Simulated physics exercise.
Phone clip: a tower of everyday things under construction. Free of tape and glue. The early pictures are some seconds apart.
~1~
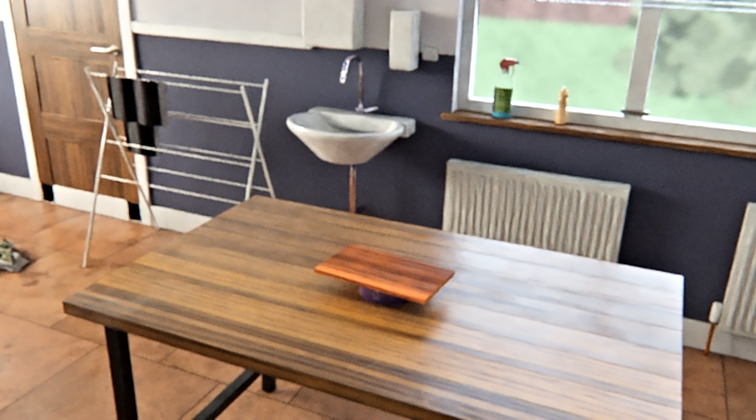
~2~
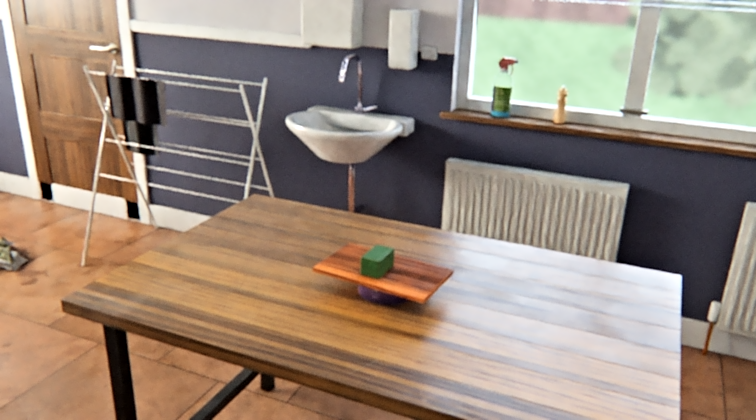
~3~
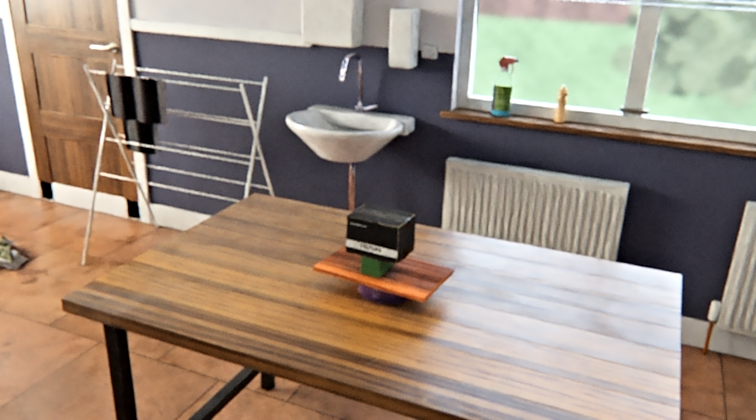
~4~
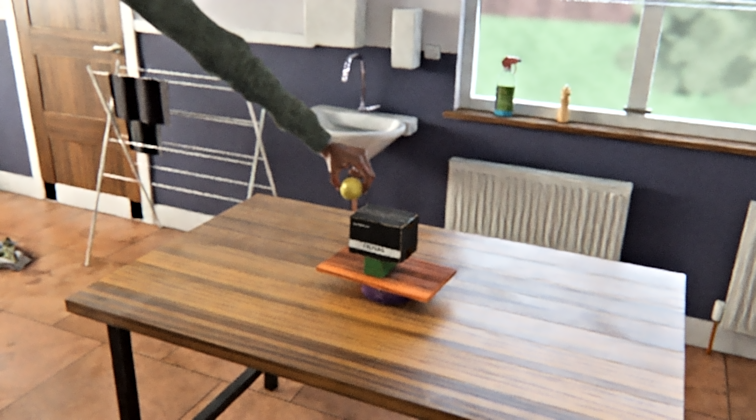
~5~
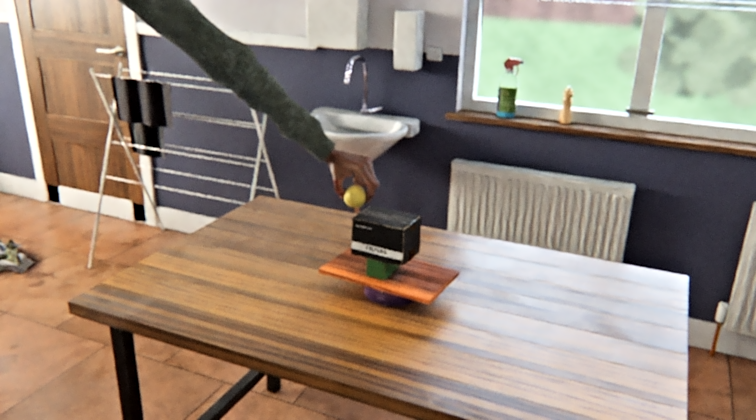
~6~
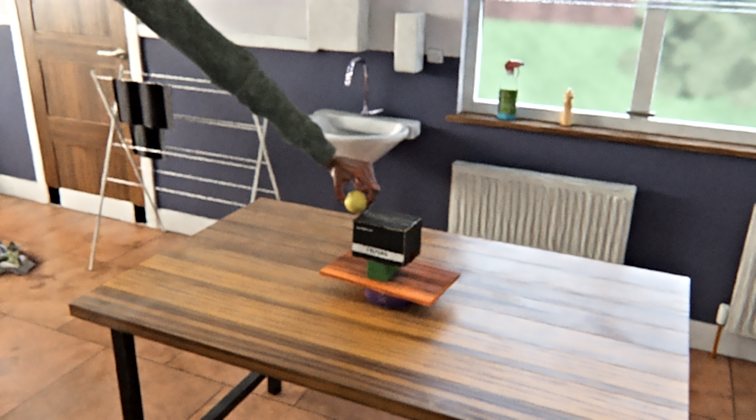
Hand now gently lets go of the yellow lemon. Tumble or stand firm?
Tumbles.
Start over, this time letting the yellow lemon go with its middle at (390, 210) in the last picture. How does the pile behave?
Afterwards the pile remains stable.
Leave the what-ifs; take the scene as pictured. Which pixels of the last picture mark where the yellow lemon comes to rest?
Around (336, 252).
Then, 0.30 s after the last picture, yellow lemon now fallen.
Then, 0.40 s after the last picture, things are still on the move.
At rest, fallen, yellow lemon; the other 4 in place. Seen from the same camera at the end, yellow lemon near (336, 252). The pile loses its balance.
